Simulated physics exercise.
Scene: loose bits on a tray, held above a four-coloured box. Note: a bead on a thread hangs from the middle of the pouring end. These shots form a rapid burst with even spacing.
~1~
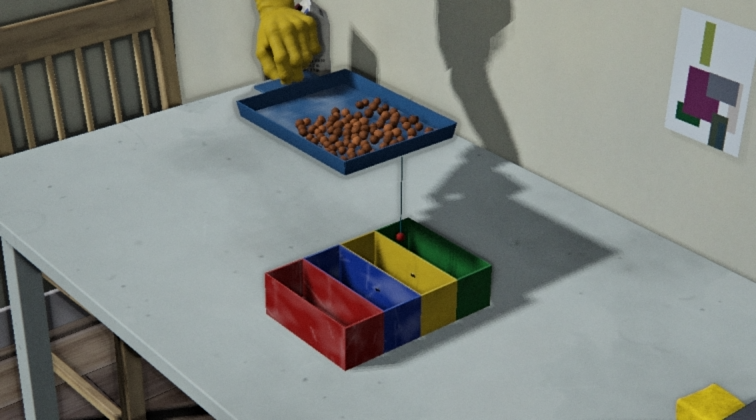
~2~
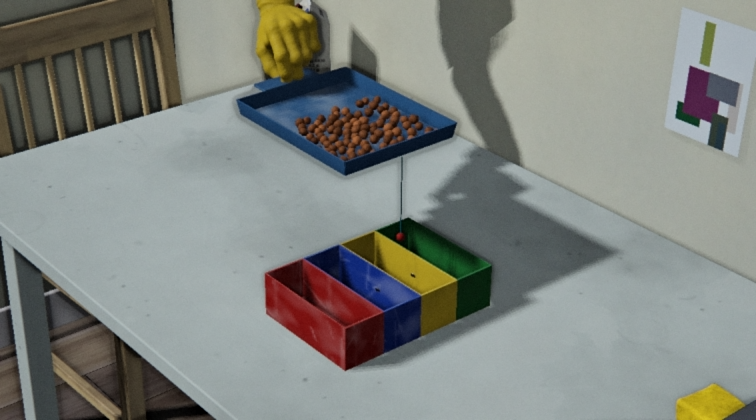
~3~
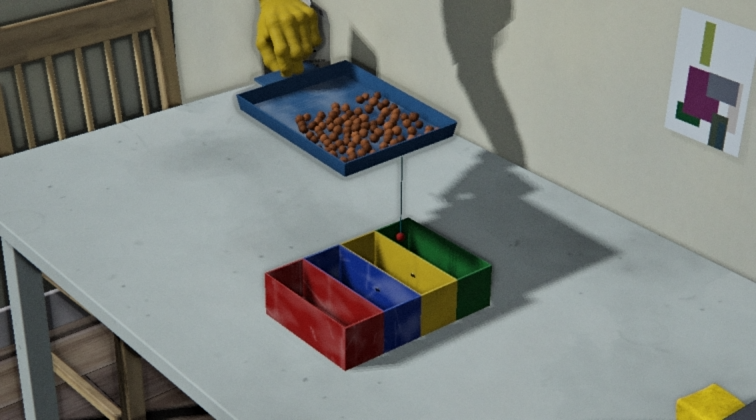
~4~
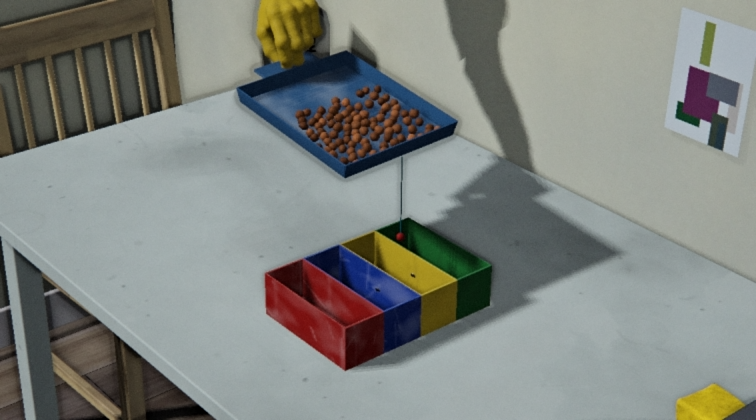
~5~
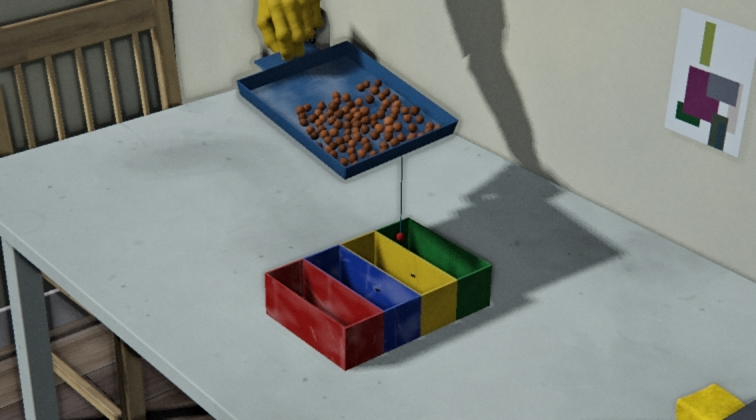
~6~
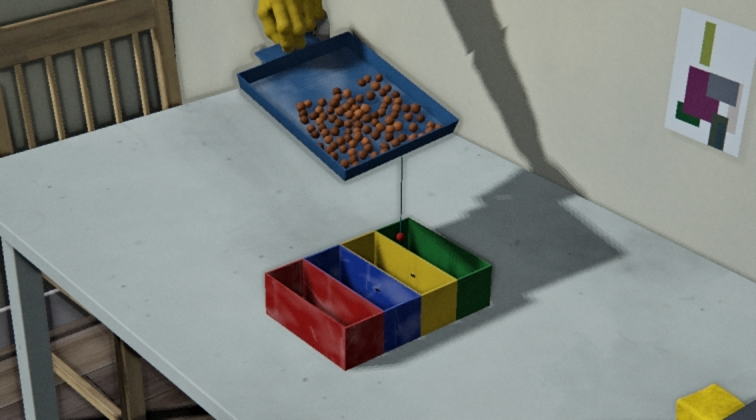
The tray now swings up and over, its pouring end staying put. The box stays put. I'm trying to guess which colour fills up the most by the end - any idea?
Go with blue; that cell ends fullest.
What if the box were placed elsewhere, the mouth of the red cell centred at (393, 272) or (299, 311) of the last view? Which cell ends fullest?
In order: The cell in red, the cell in yellow.
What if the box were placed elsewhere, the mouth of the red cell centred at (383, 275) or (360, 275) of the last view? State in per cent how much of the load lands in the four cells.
Close to 70 %, followed by close to 90 %.
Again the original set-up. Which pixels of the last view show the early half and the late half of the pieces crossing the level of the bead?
About (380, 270) to begin with, then about (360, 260).
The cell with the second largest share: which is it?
That would be yellow.
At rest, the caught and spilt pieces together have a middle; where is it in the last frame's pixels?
Once it all stops, the middle lies near (376, 316).
Soon after the last picture, tray tipped steeply; all on the tray.
A little later, tray tipped right over; all on the tray.
Later still, tray tipped past a quarter turn; about two thirds in the blue cell; about a quarter in the yellow cell; a small part in the red cell; a small part in the green cell; a stray few falling or outside the box.
At rest, tray tipped past a quarter turn; about two thirds in the blue cell; about a quarter in the yellow cell; a small part in the red cell; a small part in the green cell; a stray few outside the box.
